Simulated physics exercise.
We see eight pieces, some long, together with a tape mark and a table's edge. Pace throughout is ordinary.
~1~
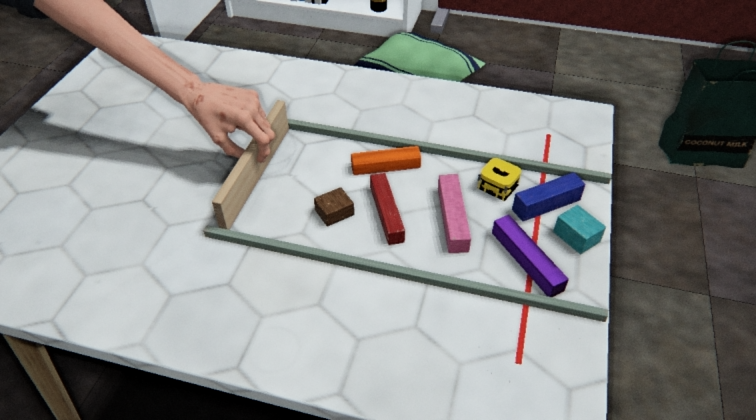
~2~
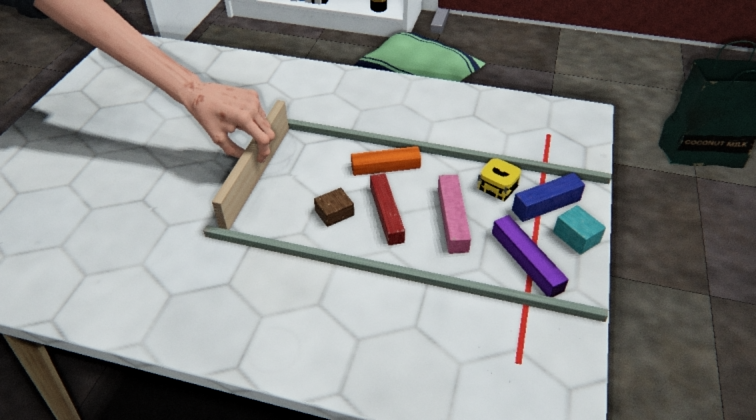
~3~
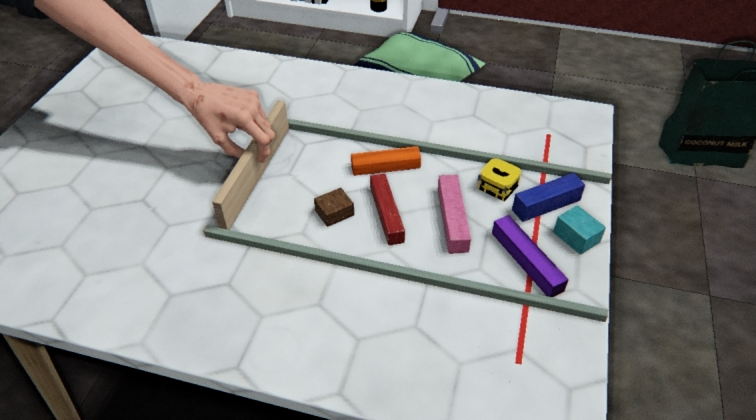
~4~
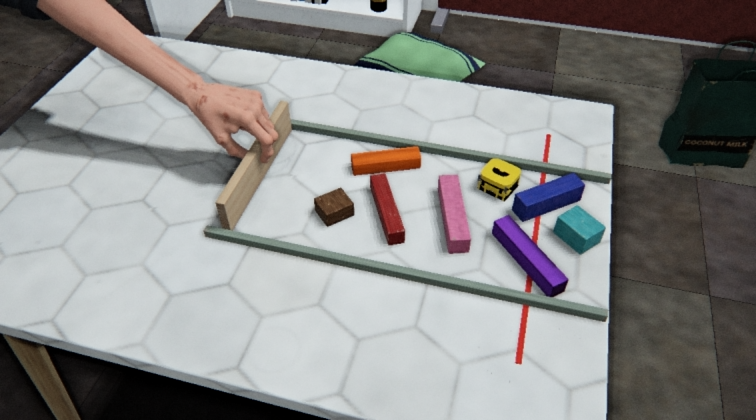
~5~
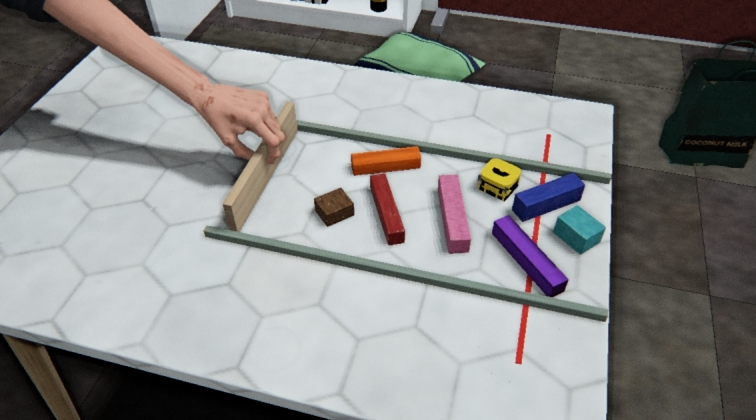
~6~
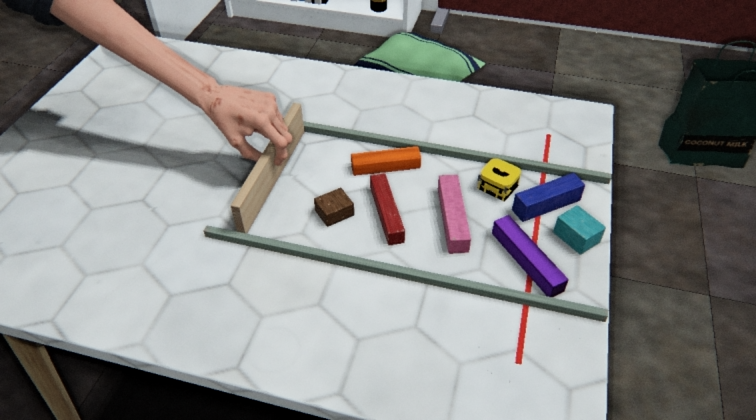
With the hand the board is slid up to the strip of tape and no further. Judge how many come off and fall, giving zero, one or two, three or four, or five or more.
Pieces that go over the edge: Either three or four.
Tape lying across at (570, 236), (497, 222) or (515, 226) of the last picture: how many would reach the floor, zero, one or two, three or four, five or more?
Tape by tape, the falls would be 5 or more, then none at all, then one or two.
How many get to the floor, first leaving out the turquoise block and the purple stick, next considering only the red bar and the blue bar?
The first removal gives 1, the second gives 1.
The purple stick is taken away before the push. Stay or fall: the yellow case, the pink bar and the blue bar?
As for the yellow case, it is retained; the pink bar is retained; the blue bar is not retained.
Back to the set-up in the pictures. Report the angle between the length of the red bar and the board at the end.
It works out to near 30°.
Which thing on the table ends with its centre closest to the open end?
The yellow case is the one.
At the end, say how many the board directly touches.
3 end up touching it.
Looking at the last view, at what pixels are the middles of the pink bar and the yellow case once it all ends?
Final spots - pink bar (585, 233), yellow case (596, 208).
Soon after, none off yet; turquoise block at rest near (579, 229); blue bar at rest near (548, 197); purple stick at rest near (528, 255).
At rest, the number that fall off is three or four; fallen, purple stick, blue bar and turquoise block.
